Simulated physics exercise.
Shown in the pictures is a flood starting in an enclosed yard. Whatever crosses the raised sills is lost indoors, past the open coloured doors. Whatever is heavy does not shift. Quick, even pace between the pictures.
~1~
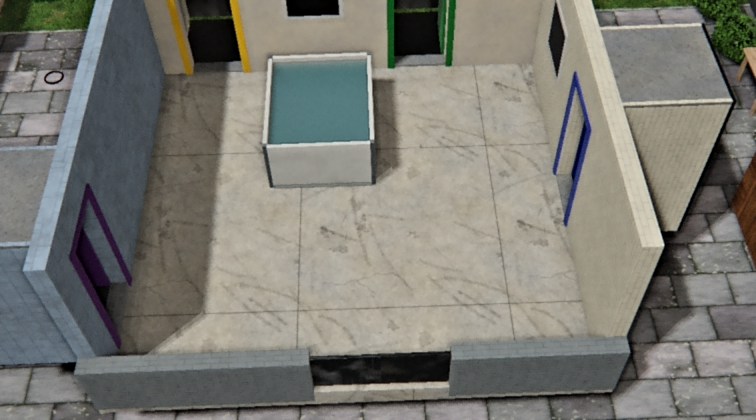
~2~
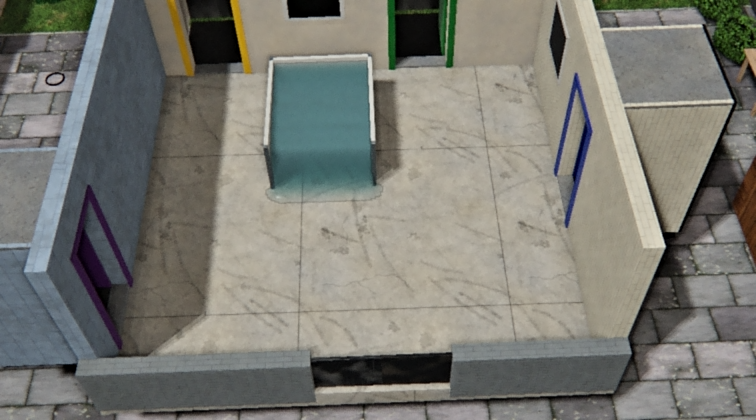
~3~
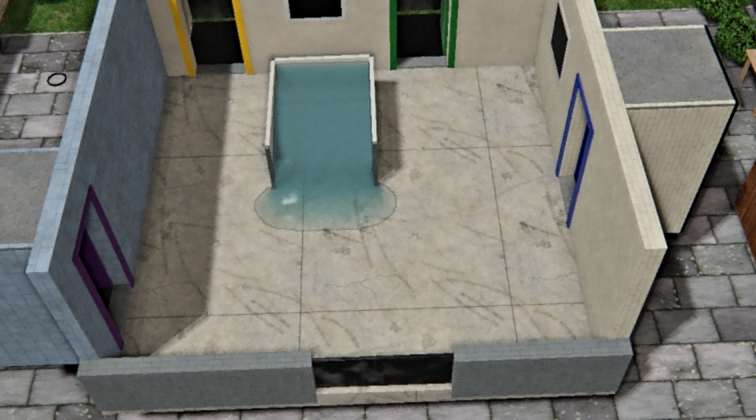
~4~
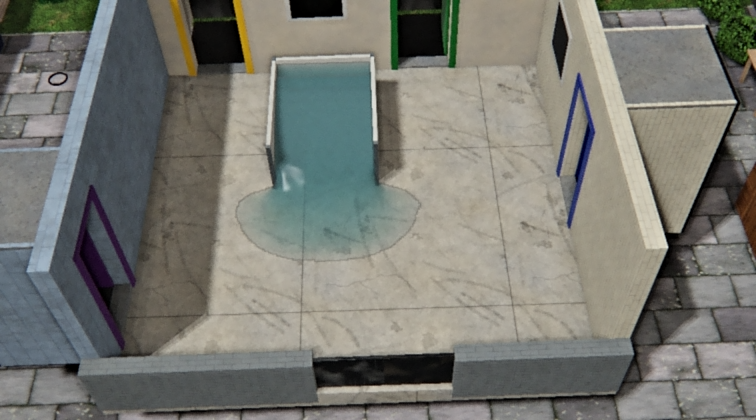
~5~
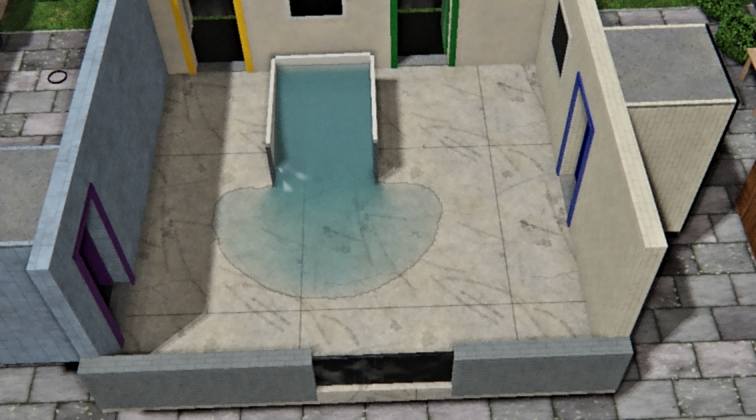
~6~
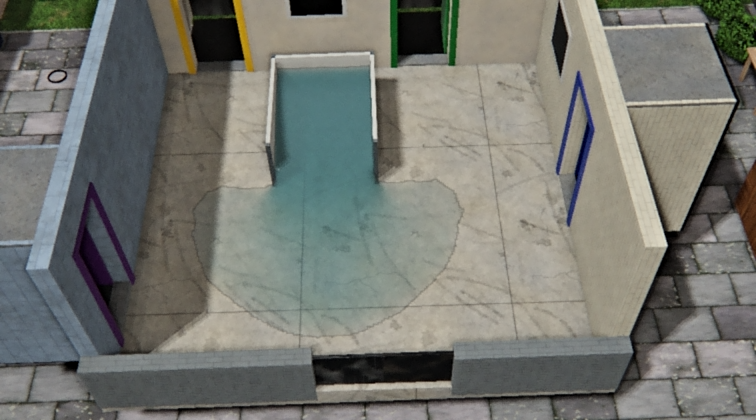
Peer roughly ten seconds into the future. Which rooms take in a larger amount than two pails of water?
Purple door: Too much water, blue door: Too much water, yellow door: Too much water, green door: Too much water.
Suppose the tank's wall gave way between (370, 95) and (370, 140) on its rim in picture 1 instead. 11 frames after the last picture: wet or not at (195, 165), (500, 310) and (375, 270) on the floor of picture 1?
Point by point: Untouched, swamped and untouched.
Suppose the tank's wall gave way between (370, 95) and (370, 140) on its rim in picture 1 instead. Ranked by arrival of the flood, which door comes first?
It's the blue one that comes first.
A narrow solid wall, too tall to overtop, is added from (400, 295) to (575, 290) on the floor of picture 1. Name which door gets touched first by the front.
I'd pick the door marked purple.
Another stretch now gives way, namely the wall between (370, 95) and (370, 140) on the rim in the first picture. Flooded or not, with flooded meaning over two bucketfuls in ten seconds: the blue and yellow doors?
Lab note: Blue door above the mark, yellow door below the mark.
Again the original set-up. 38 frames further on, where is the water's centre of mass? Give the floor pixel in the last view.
I'd point to (372, 235).
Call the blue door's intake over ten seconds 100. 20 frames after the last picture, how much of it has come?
Estimated share: About 0 %.
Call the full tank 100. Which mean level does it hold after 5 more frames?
That comes to some 44 per cent.
A moment on, water covers 45 % of the floor; the purple door wet at the sill, nothing in, the blue door not reached, the yellow door not reached, the green door not reached.
Next, water covers 50 % of the floor; the purple door wet at the sill, nothing in, the blue door not reached, the yellow door not reached, the green door not reached.
Then, water covers 55 % of the floor; the purple door over two buckets in, the blue door wet at the sill, nothing in, the yellow door not reached, the green door not reached.
Later, water covers 100 % of the floor; the purple door over two buckets in, the blue door under two buckets in, the yellow door under two buckets in, the green door under two buckets in.
In the end, water covers 100 % of the floor; the purple door over two buckets in, the blue door over two buckets in, the yellow door far over two buckets in, the green door over two buckets in.
